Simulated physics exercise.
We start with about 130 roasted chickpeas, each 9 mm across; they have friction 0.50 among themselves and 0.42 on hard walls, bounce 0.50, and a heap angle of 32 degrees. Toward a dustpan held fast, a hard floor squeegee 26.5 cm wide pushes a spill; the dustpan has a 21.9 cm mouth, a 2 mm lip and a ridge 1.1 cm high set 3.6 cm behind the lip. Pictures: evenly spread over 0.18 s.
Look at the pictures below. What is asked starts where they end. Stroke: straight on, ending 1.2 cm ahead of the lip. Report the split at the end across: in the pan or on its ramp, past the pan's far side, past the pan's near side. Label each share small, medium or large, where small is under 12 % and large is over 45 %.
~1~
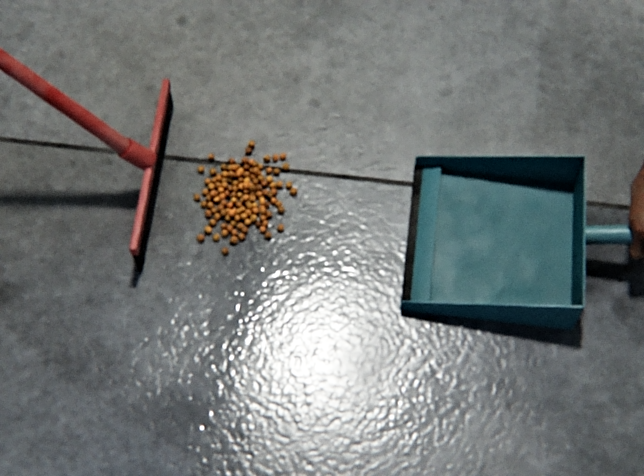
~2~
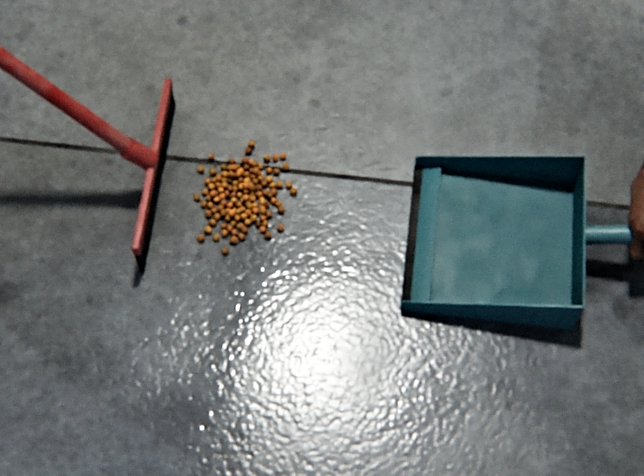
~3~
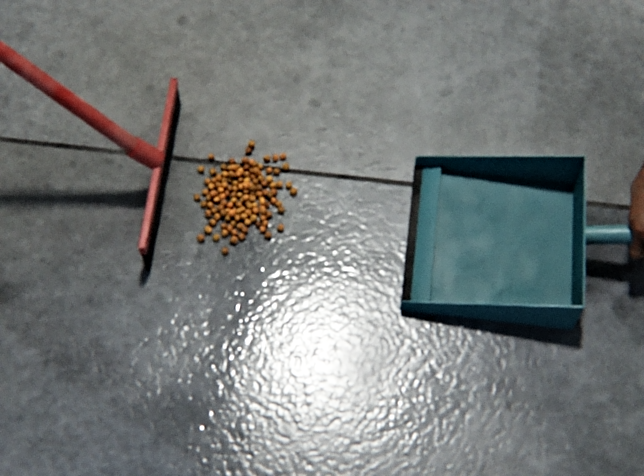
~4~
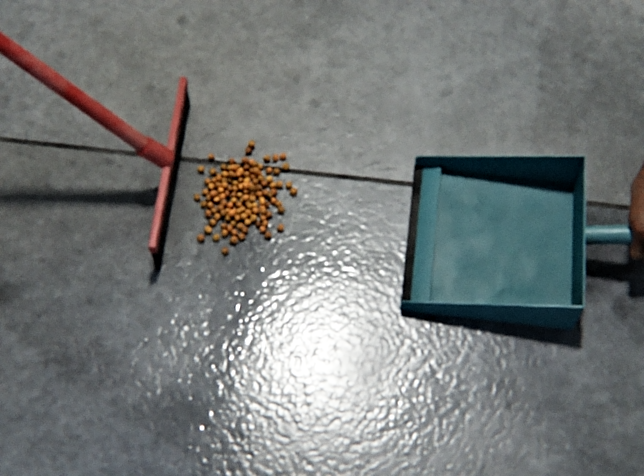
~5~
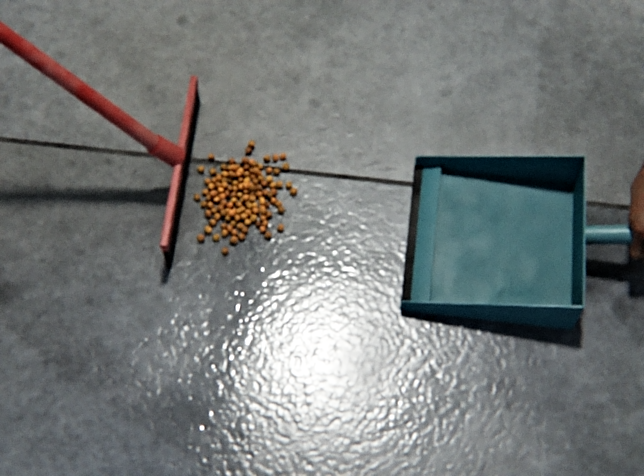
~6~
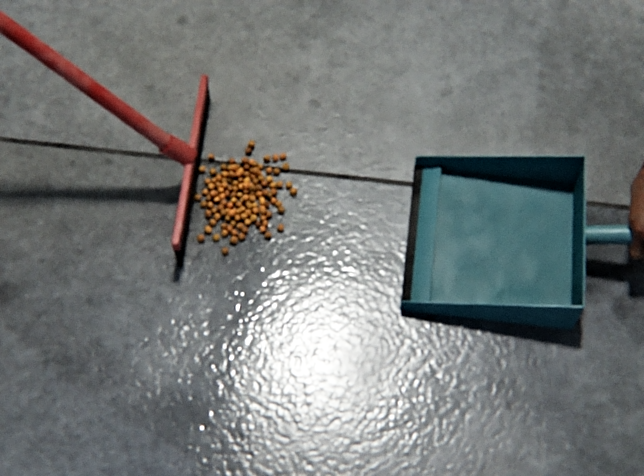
In the pan or on its ramp: Medium. Past the pan's far side: Medium. Past the pan's near side: Small.
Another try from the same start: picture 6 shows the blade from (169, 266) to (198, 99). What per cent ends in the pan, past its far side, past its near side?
You'd see pan at 40, far at 5 and near at 5.
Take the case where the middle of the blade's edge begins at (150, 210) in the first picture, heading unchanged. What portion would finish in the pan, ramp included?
Roughly 35 percent would end up there.
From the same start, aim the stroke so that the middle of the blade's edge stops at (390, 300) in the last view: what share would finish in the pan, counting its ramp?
That comes to near 35 percent.
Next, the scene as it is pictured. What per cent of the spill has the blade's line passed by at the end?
Estimate: Around 10 %.
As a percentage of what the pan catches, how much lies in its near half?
Roughly 10 in a hundred.
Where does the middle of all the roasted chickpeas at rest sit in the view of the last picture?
When it all comes to rest, the middle is near (421, 189).
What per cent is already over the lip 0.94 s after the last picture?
Roughly 35 % by then.
Then, 0.36 s after the last picture, middle of the blade 16 cm from the lip; 0 % over the lip, far side 15 %, near side 0 %.
Then, 0.59 s after the last picture, middle of the blade 7 cm from the lip; 0 % over the lip, far side 25 %, near side 0 %.
Then, 0.94 s after the last picture, middle of the blade 2 cm from the lip; 35 % over the lip, far side 30 %, near side 0 %.
In the end, pan 35 %, far side 30 %, near side 0 %, in front of the lip or behind the blade 35 %.
